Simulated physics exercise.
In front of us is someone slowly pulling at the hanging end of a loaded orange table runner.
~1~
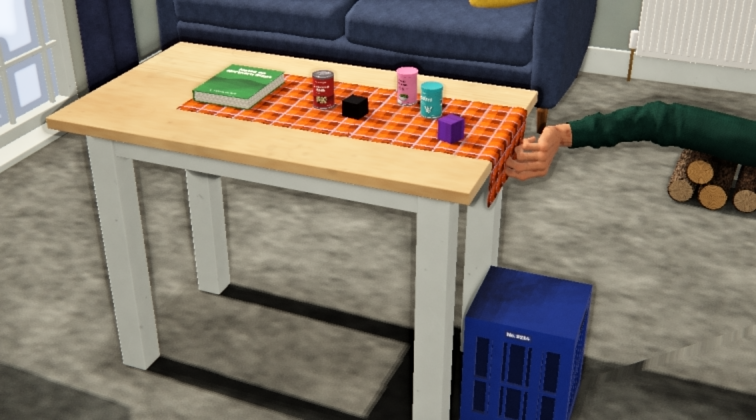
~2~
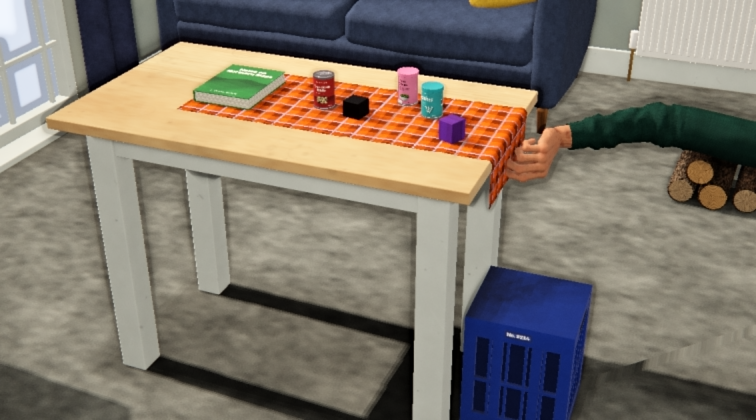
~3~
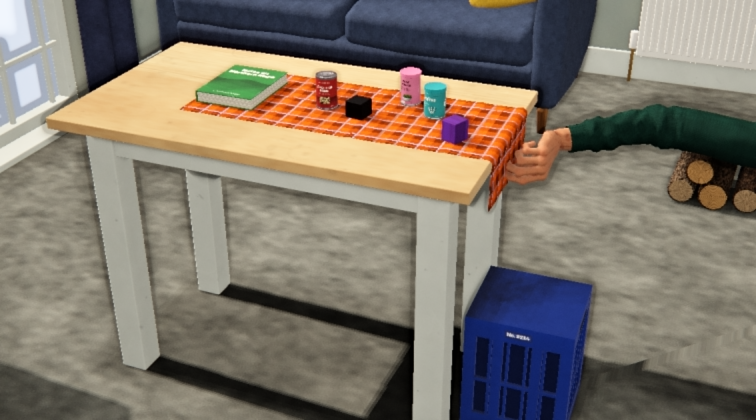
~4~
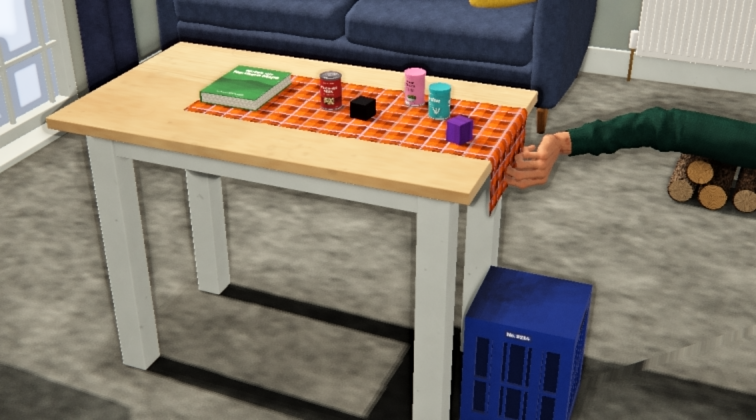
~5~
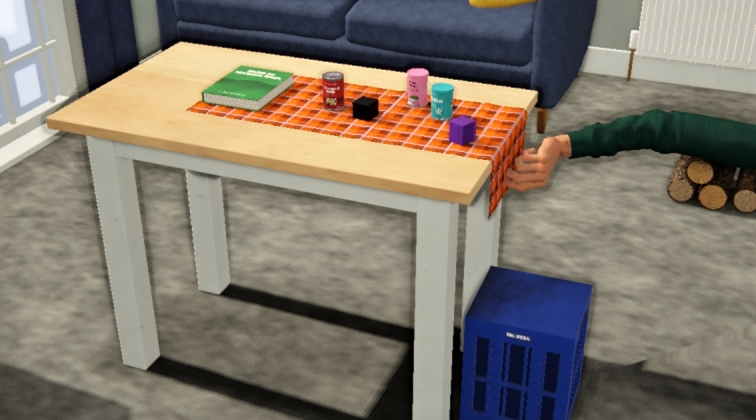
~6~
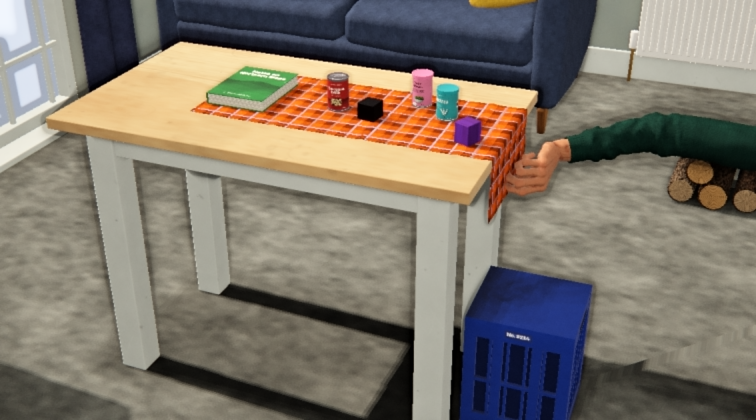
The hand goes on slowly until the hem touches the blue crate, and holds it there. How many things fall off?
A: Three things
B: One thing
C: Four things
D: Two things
A, three things.
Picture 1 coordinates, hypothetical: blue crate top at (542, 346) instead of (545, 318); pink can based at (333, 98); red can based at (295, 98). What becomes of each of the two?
Outcome: Pink can keeps its perch; red can keeps its perch.
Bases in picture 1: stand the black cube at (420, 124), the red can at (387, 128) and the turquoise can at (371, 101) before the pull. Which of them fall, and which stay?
The black cube ends up off the top, the red can ends up off the top, the turquoise can ends up on top still.
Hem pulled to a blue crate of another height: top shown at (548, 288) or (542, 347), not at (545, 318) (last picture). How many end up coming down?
First case 2, second 4.
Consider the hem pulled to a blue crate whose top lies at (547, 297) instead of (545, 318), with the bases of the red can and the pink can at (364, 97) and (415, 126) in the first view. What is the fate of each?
In the end the red can is still on top and the pink can is no longer on top.
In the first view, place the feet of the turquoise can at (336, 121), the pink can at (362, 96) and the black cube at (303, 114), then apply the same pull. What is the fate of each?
Note: Turquoise can kept on top; pink can kept on top; black cube kept on top.
Soon after, hem near (505, 242); purple cube gone.
Then, hem near (504, 277); purple cube and turquoise can gone.
At rest, hem on the crate; purple cube, turquoise can and pink can gone. It carries off three.
